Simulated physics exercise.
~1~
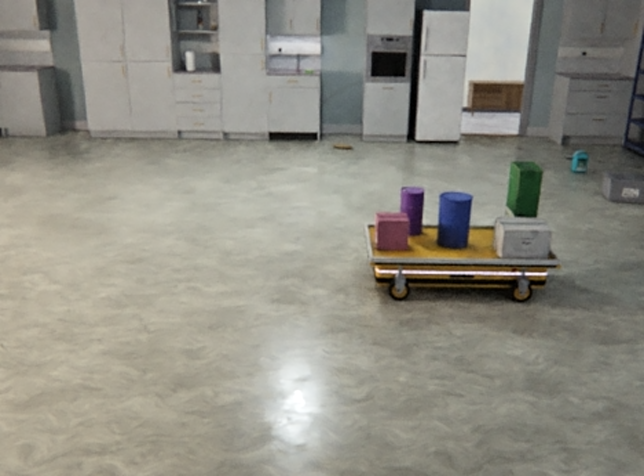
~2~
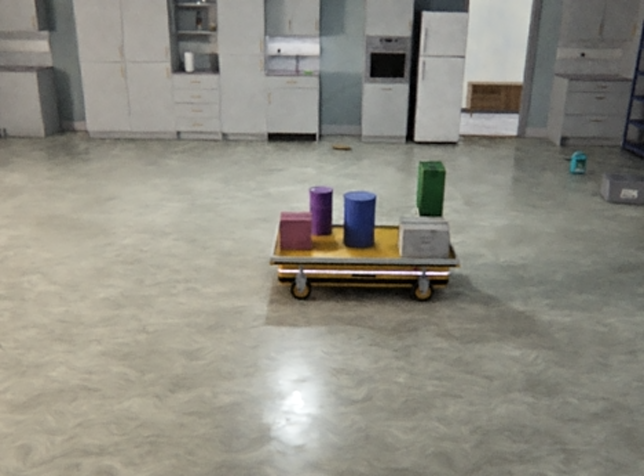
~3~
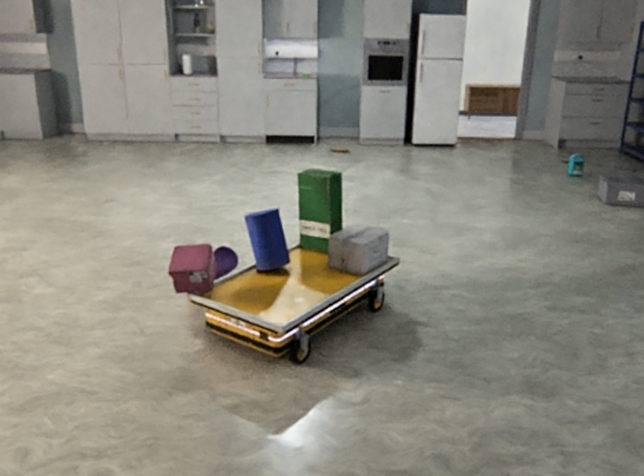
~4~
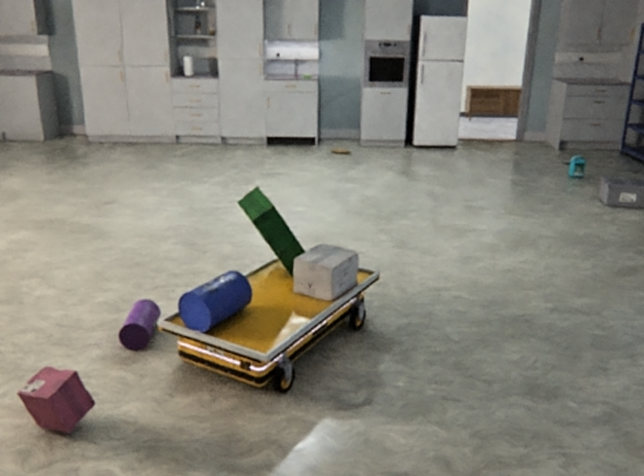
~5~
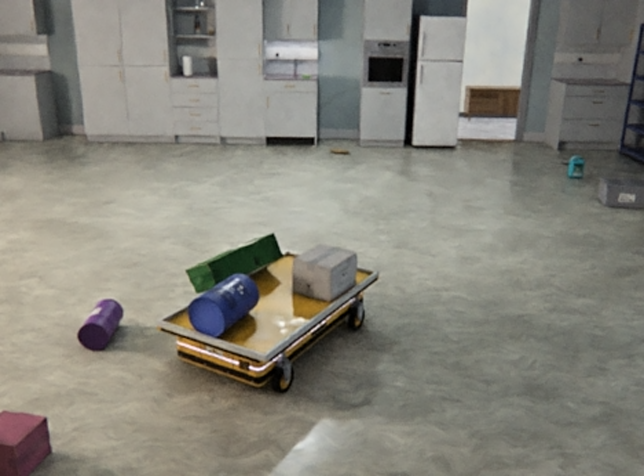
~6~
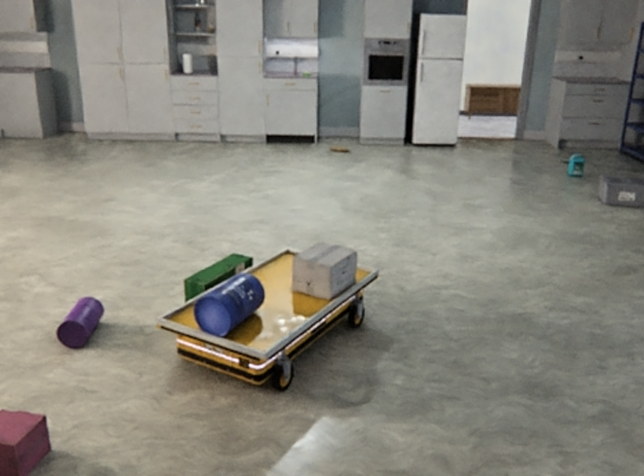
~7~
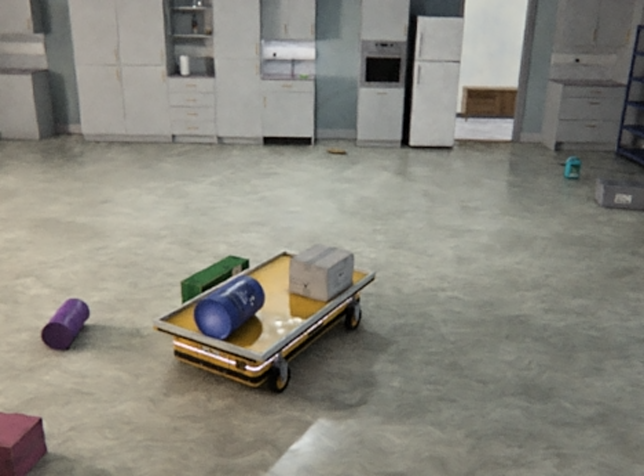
A yellow flatbed cart with a raised grey rim rolls leftward across a shiny grey floor, seen from a slightly swaying, raised view, with pale cabinets and a white fridge behind. It carries a pink box and purple canister at left, a blue pail in the middle, and a tall green box and whitish parcel at right. As the cart swings toward the viewer, the pink box and purple canister tumble off the left side. The cart stops, the blue pail topples onto its side, and the green box tips over the far edge to the floor. The purple canister rolls further left, while the pail and the upright whitish parcel remain aboard.
